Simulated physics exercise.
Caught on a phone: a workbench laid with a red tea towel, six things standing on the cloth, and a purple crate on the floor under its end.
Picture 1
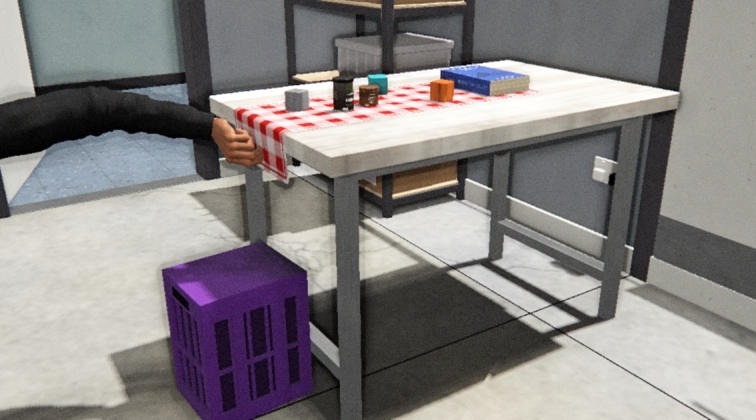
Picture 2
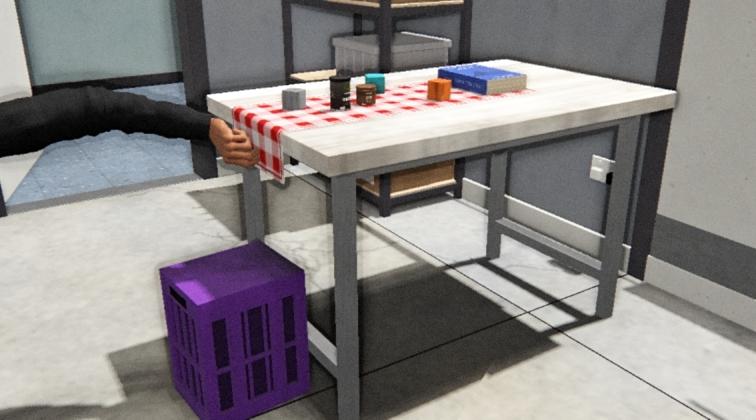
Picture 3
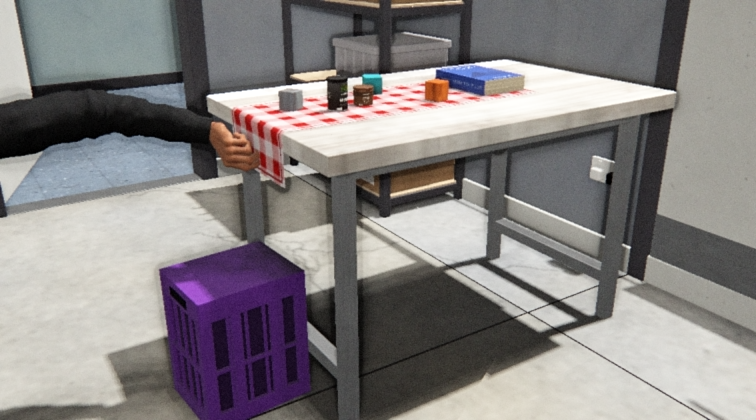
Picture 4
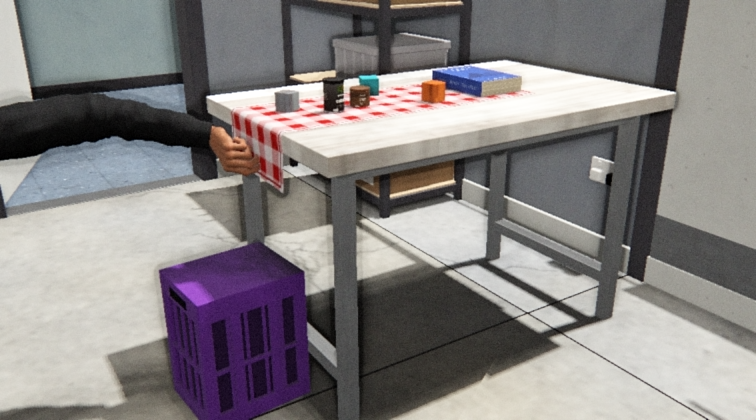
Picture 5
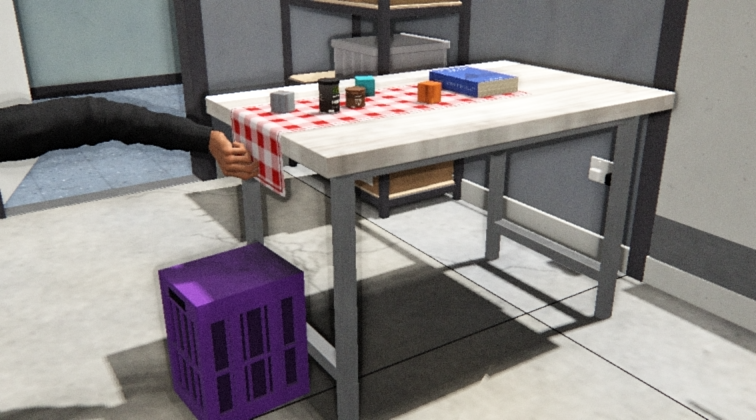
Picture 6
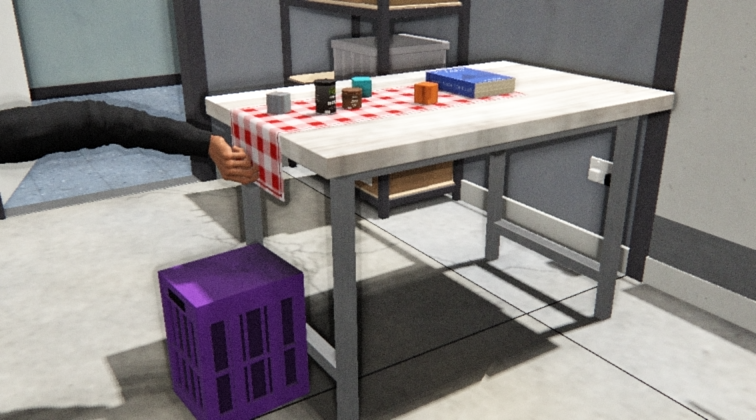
Hand pulling a red checked cloth slightly down over a workbench's left end, book and small items riding left with it.
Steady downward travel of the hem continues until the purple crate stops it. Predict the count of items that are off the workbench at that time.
The number that drops will be two.
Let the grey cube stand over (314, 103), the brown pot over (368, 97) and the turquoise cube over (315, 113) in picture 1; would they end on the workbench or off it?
The grey cube is off the top, the brown pot is still on top, the turquoise cube is off the top.
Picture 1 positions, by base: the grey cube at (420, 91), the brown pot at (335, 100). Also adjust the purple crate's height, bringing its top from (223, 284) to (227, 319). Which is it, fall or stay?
As for the grey cube, it stays in place; as for the brown pot, it leaves the top.
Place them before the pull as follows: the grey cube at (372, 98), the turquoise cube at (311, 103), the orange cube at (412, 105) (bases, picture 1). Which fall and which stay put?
Note: Grey cube kept on top; turquoise cube lost; orange cube kept on top.
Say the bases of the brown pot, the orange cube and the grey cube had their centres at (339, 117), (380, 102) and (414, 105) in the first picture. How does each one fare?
Briefly: Brown pot drops; orange cube stays; grey cube stays.
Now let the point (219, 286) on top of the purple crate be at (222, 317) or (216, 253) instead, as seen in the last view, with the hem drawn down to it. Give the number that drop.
The numbers are 3 and 1.
Early on, hem near (259, 242); grey cube gone.
Midway, hem on the crate; grey cube and black can gone.
Finally, hem on the crate; grey cube and black can gone. It carries off two.
